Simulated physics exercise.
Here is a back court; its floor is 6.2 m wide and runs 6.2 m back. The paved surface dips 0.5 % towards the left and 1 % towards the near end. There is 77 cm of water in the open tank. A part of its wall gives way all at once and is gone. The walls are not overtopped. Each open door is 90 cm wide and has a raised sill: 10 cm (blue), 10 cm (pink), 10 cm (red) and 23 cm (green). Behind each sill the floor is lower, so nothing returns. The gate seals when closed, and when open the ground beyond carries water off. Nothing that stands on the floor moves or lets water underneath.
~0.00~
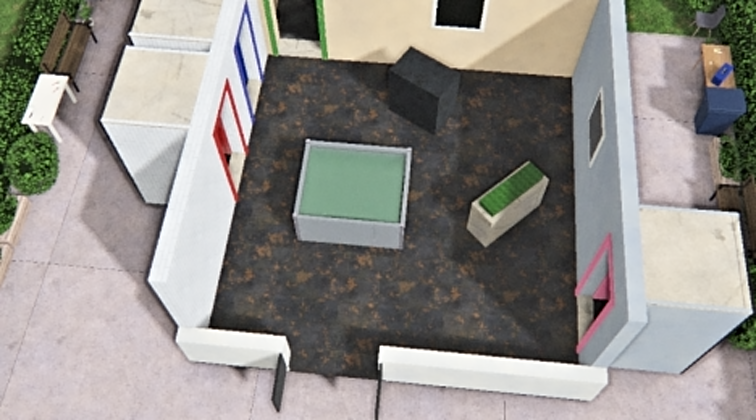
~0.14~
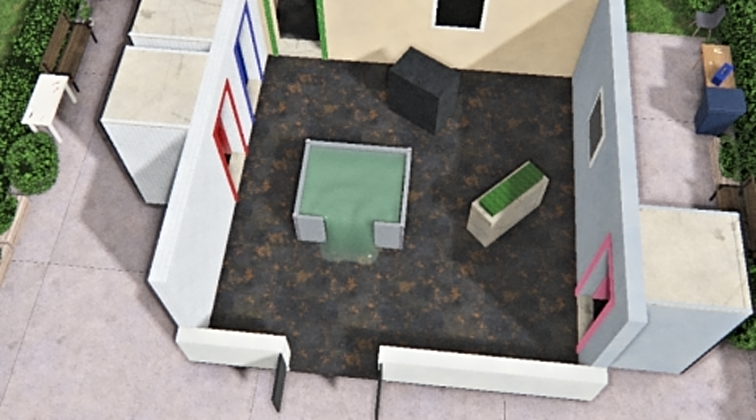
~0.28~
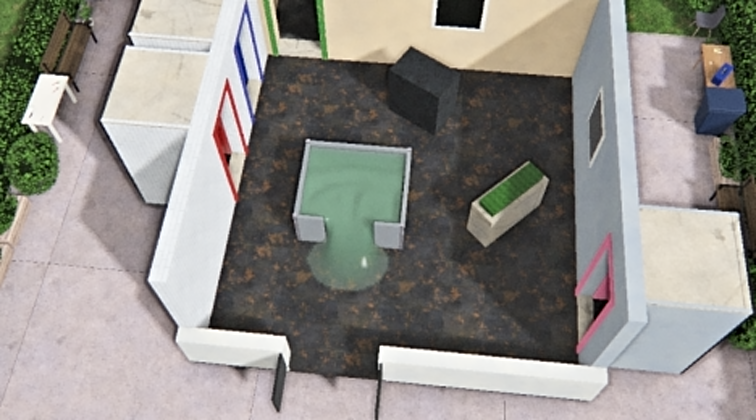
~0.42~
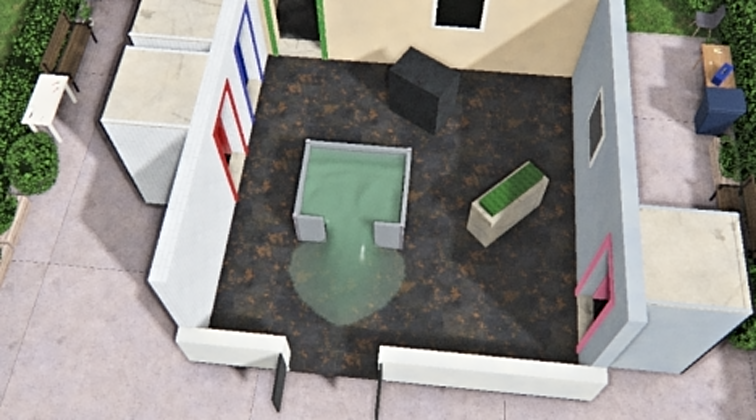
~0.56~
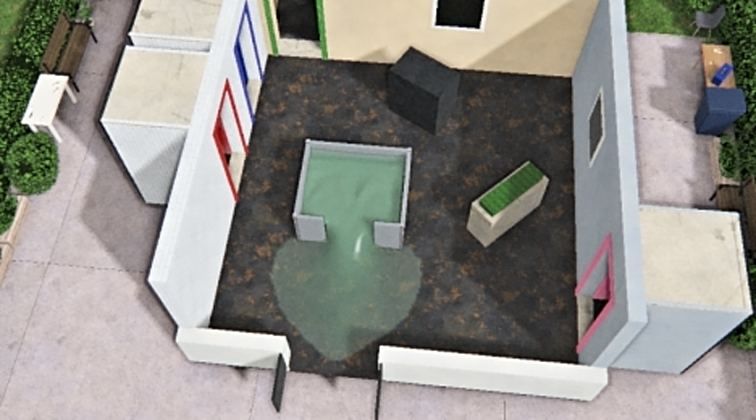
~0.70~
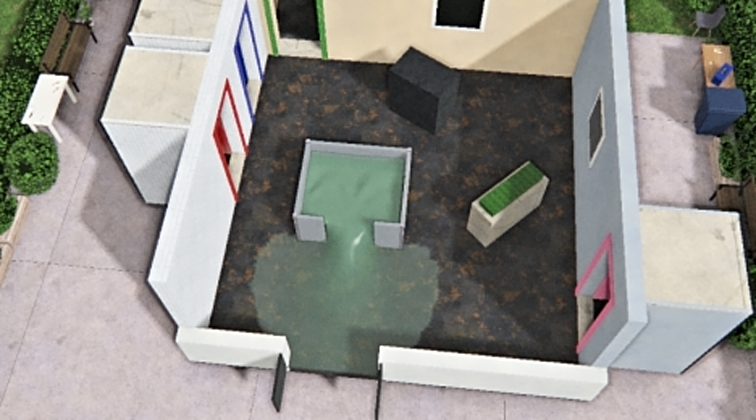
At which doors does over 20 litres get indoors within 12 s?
The water let in: At the blue door it does not reach the limit; at the pink door it keeps below the limit; at the red door it keeps below the limit; at the green door it does not reach the limit.
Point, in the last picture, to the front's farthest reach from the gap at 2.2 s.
At about (575, 379).
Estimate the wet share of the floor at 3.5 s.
Some 40 per cent of it.
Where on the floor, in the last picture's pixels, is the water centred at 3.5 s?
At about (363, 262).
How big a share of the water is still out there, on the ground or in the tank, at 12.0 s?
Roughly 48 in a hundred.
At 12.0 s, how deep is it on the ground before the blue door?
Some 3.0 cm.
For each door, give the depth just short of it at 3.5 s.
In cm: Blue 0, pink 11, red 3, green 0.
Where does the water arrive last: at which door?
The green one.
After 1.4 s water covers 20 % of the floor and is deepest (35 cm) near (348, 248); blue door not reached, pink door not reached, red door not reached, green door not reached.
After 2.2 s water covers 25 % of the floor and is deepest (27 cm) near (206, 343); blue door not reached, pink door not reached, red door not reached, green door not reached.
After 3.5 s water covers 40 % of the floor and is deepest (18 cm) near (206, 343); blue door not reached, pink door 11 cm at the sill, 3 L in, red door 3 cm at the sill, 0 L in, green door not reached.
After 7.0 s water covers 65 % of the floor and is deepest (10 cm) near (206, 343); blue door 4 cm at the sill, 0 L in, pink door 5 cm at the sill, 5 L in, red door 2 cm at the sill, 0 L in, green door 5 cm at the sill, 0 L in.
After 12.0 s water covers 80 % of the floor and is deepest (4 cm) near (311, 364); blue door 3 cm at the sill, 0 L in, pink door 3 cm at the sill, 5 L in, red door 3 cm at the sill, 0 L in, green door 2 cm at the sill, 0 L in.
